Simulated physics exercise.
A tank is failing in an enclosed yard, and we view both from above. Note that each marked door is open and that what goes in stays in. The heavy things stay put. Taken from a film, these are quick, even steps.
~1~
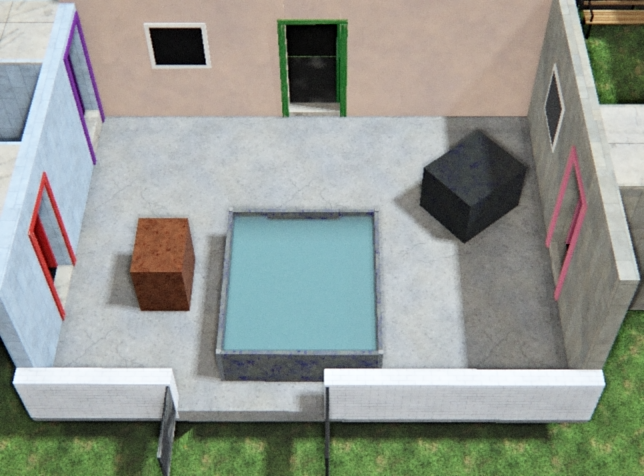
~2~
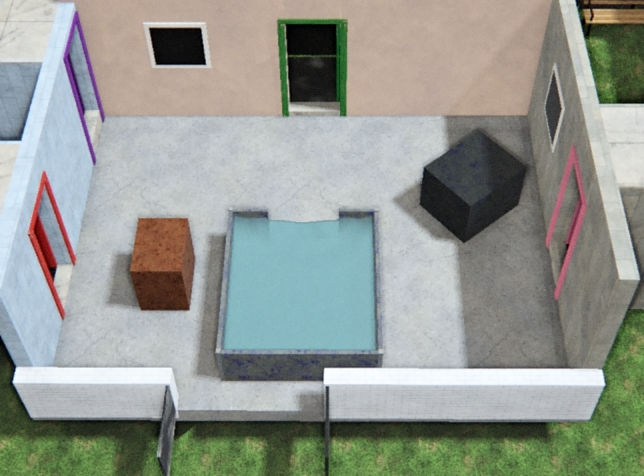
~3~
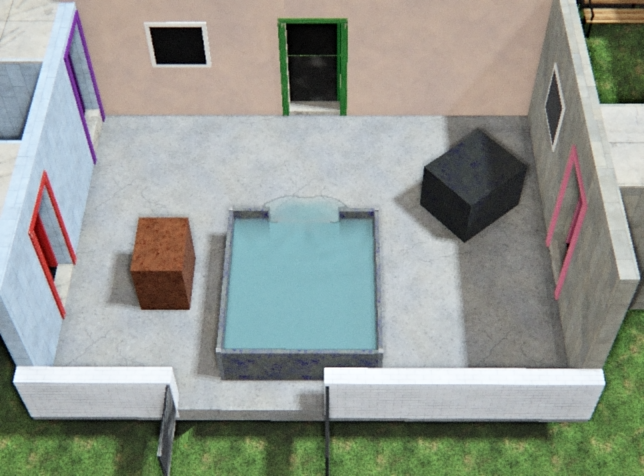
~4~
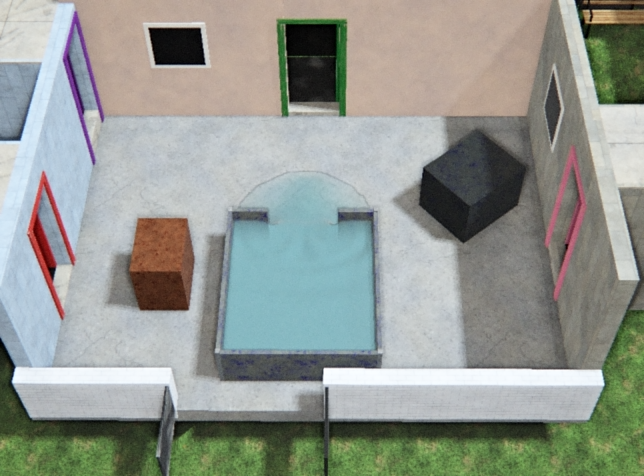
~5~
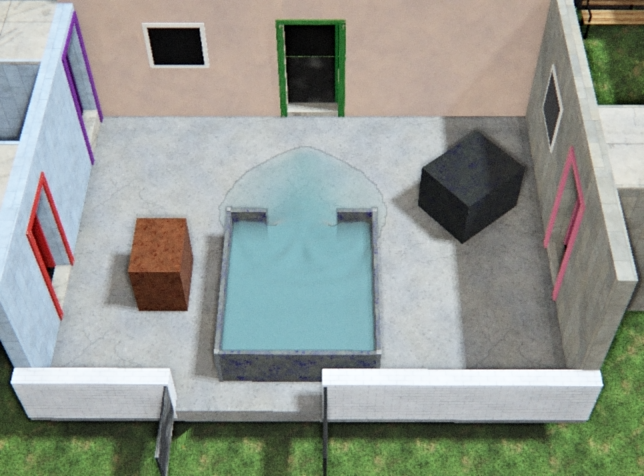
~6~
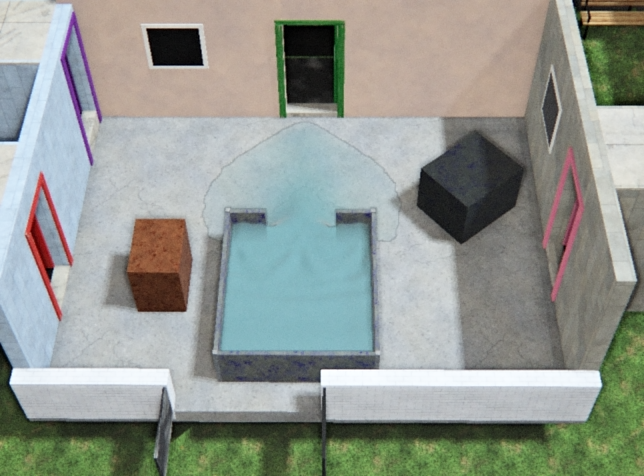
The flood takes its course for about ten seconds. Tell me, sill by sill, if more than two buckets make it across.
One by one: Pink door: Two buckets at most. Purple door: Two buckets at most. Green door: Above two buckets. Red door: Two buckets at most.
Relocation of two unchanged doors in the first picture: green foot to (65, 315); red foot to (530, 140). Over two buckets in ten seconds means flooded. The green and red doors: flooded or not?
Outcome - green door keeps within bounds, red door runs over the limit.
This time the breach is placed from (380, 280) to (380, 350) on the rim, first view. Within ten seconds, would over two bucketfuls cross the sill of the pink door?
In that case, pink overshoots.
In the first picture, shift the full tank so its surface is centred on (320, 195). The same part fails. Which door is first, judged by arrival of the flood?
That would be the green door.
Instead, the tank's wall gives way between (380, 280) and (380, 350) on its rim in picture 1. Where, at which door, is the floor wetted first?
It would be the pink one.
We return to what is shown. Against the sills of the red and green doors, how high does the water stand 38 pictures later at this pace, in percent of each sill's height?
Close to 100 per cent for the first one and close to 150 per cent for the second.
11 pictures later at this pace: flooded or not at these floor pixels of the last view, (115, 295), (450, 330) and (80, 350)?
As listed, the points end up high and dry, high and dry and high and dry.
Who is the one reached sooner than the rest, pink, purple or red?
I'd go with the one in purple.
A moment on, water covers 30 % of the floor; the pink door not reached, the purple door not reached, the green door over two buckets in, the red door not reached.
Next, water covers 40 % of the floor; the pink door not reached, the purple door not reached, the green door far over two buckets in, the red door not reached.
Then, water covers 45 % of the floor; the pink door not reached, the purple door wet at the sill, nothing in, the green door far over two buckets in, the red door not reached.
Later, water covers 80 % of the floor; the pink door wet at the sill, nothing in, the purple door wet at the sill, nothing in, the green door far over two buckets in, the red door wet at the sill, nothing in.
In the end, water covers 95 % of the floor; the pink door wet at the sill, nothing in, the purple door wet at the sill, nothing in, the green door far over two buckets in, the red door wet at the sill, nothing in.
